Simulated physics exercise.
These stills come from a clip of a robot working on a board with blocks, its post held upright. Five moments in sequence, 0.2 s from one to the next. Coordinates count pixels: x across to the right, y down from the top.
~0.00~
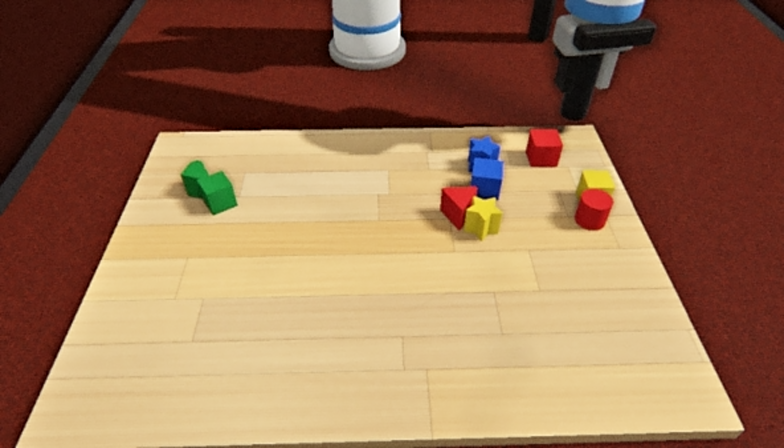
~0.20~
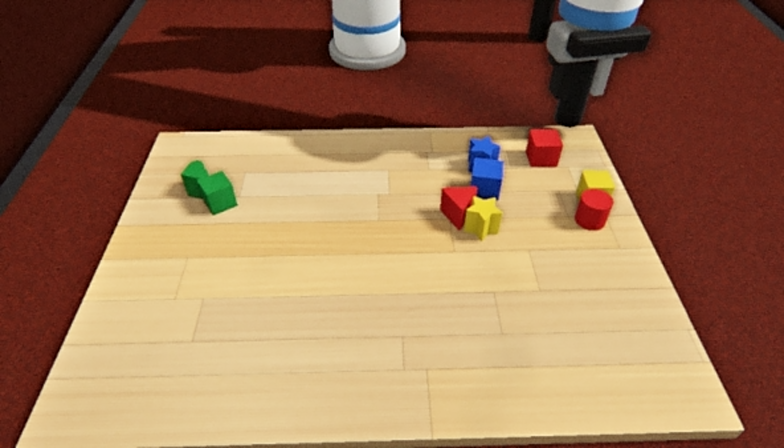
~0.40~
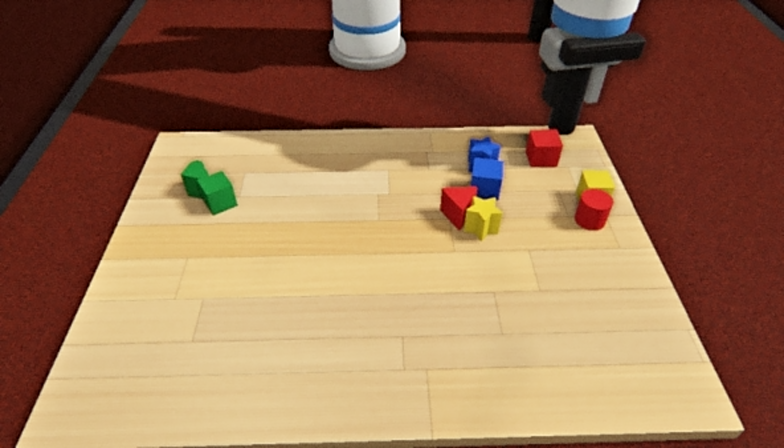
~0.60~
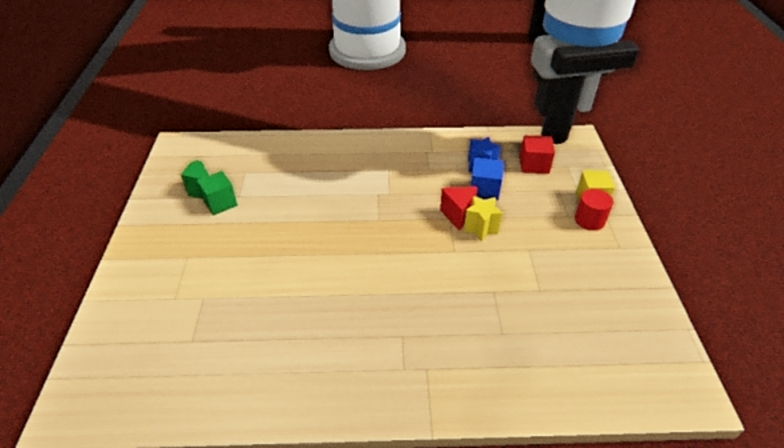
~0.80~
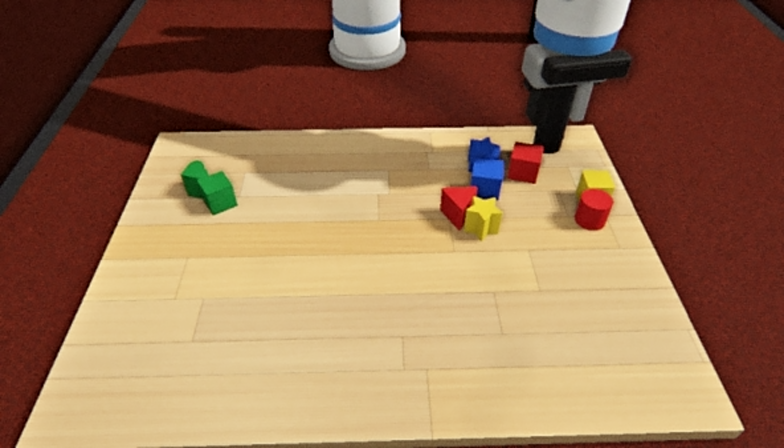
Robot arm with a black post moving in from the board's far edge, nudging a red block slightly left and toward the viewer.
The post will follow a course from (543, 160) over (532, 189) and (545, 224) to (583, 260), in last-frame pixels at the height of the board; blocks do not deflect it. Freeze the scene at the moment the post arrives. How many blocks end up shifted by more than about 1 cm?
I'd say two blocks get shifted by more than about 1 cm.
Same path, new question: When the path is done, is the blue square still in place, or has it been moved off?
The answer is that it is displaced.
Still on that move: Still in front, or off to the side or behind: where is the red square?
It slips out to the side or back.
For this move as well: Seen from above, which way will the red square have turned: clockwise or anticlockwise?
I'd predict that, seen from above, the red square rotates clockwise.
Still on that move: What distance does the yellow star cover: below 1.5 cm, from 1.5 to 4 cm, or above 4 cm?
I'd go with under 1.5 cm for this block.
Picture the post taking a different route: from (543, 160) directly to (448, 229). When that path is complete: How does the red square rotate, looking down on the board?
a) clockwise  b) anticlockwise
Answer: A.
What follows on the original path. One third of the way, post at (535, 176); blue square at (477, 169); red square at (507, 166), turned 75° clockwise.
Two thirds of the way, post at (549, 211); blue square at (476, 169); red square at (507, 167), turned 80° clockwise.
At the end, post at (587, 247); yellow star unmoved; blue square at (476, 169); red square at (507, 167), turned 80° clockwise; red round block unmoved.
